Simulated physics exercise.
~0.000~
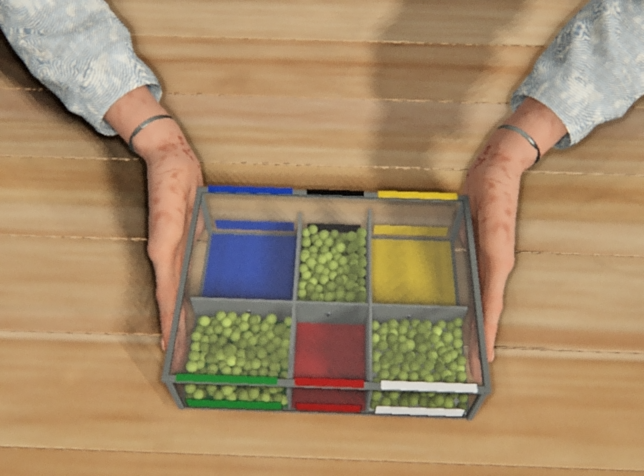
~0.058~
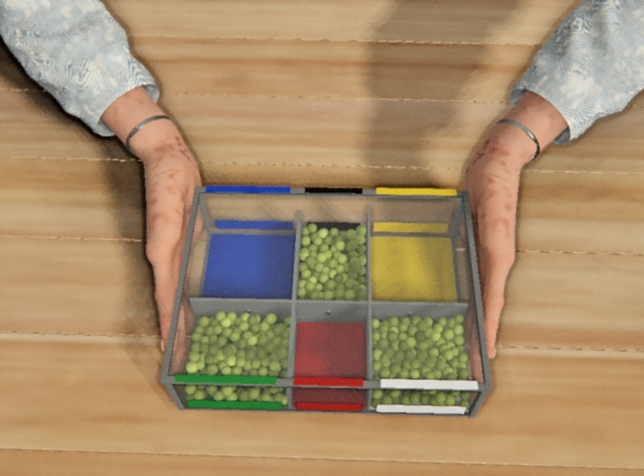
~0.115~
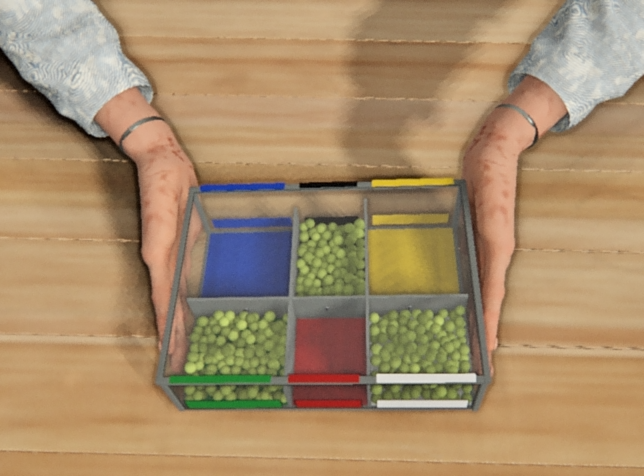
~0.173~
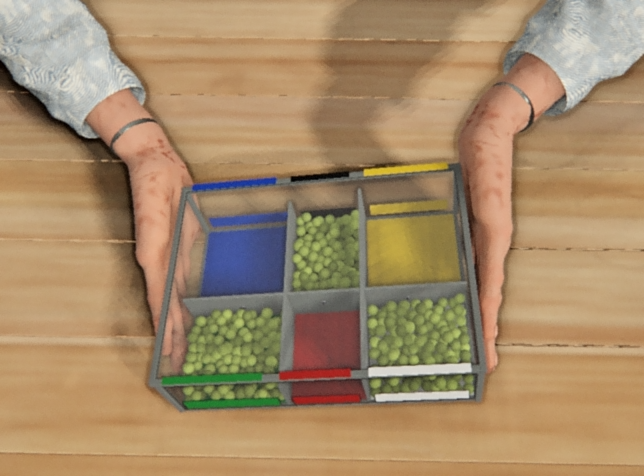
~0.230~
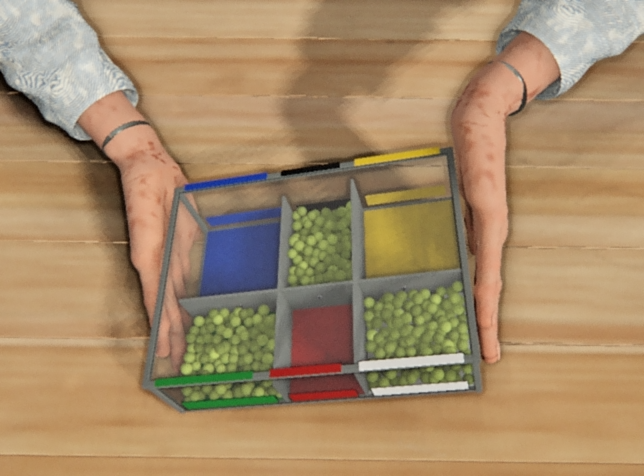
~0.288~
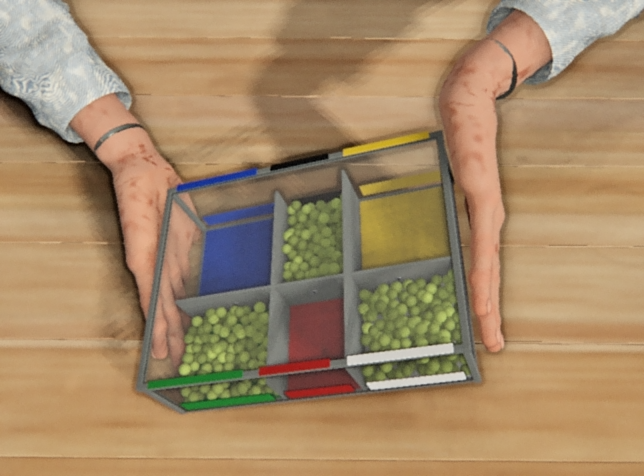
A clear divided box, with green peas in three of its six colored compartments, sat level between two hands, then was turned slightly counterclockwise, its right side rising while the peas stayed in place.
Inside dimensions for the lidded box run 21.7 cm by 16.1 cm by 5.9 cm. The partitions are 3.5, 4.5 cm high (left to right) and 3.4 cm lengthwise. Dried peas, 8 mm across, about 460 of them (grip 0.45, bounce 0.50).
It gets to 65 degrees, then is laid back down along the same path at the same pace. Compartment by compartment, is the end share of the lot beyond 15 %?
One by one: Red compartment: Does not qualify. Blue compartment: Does not qualify. Green compartment: Qualifies. Yellow compartment: Does not qualify. White compartment: Qualifies. Black compartment: Qualifies.
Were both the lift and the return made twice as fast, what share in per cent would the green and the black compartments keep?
Then green would get 35 per cent, while black would get 30 per cent.
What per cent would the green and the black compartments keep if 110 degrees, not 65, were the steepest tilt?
Green 45 %, black 0 %.
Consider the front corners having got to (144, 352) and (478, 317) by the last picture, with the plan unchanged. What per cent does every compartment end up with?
Each compartment ends with this per cent: Red 0, blue 5, green 35, yellow 0, white 30 and black 30.
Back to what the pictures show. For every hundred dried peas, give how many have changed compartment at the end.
5 %.
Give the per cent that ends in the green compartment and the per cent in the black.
The green one gets 35 per cent and the black one 30 per cent.
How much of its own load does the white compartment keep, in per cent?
Something like 100 per cent.
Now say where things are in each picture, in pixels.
In the first frame, box tilt 0 degrees, front corners at (169, 376) and (484, 387); green 35 %, white 35 %, black 30 %.
In the second frame, box tilt 1 degrees, front corners at (167, 377) and (485, 384).
In the third frame, box tilt 5 degrees, front corners at (163, 378) and (484, 377), lowest corner left front.
In the fourth frame, box tilt 9 degrees, front corners at (156, 380) and (480, 366), lowest corner left front.
In the fifth frame, box tilt 14 degrees, front corners at (149, 382) and (473, 356), lowest corner left front.
In the sixth frame, box tilt 19 degrees, front corners at (143, 385) and (463, 345), lowest corner left front; green 35 %, white 35 %, black 30 %. Its pace works out near 85 degrees a second.
Then, at 0.97 s, tilt 63 degrees; green 35 %, white 35 %, black 30 %.
Then, at 1.43 s, tilt 26 degrees; green 35 %, white 35 %, black 30 %.
After 1.96 s, tilt 0 degrees; green 35 %, white 35 %, black 30 %.
By 2.5 s all is still; red 0 %, blue 0 %, green 35 %, yellow 0 %, white 35 %, black 30 %.
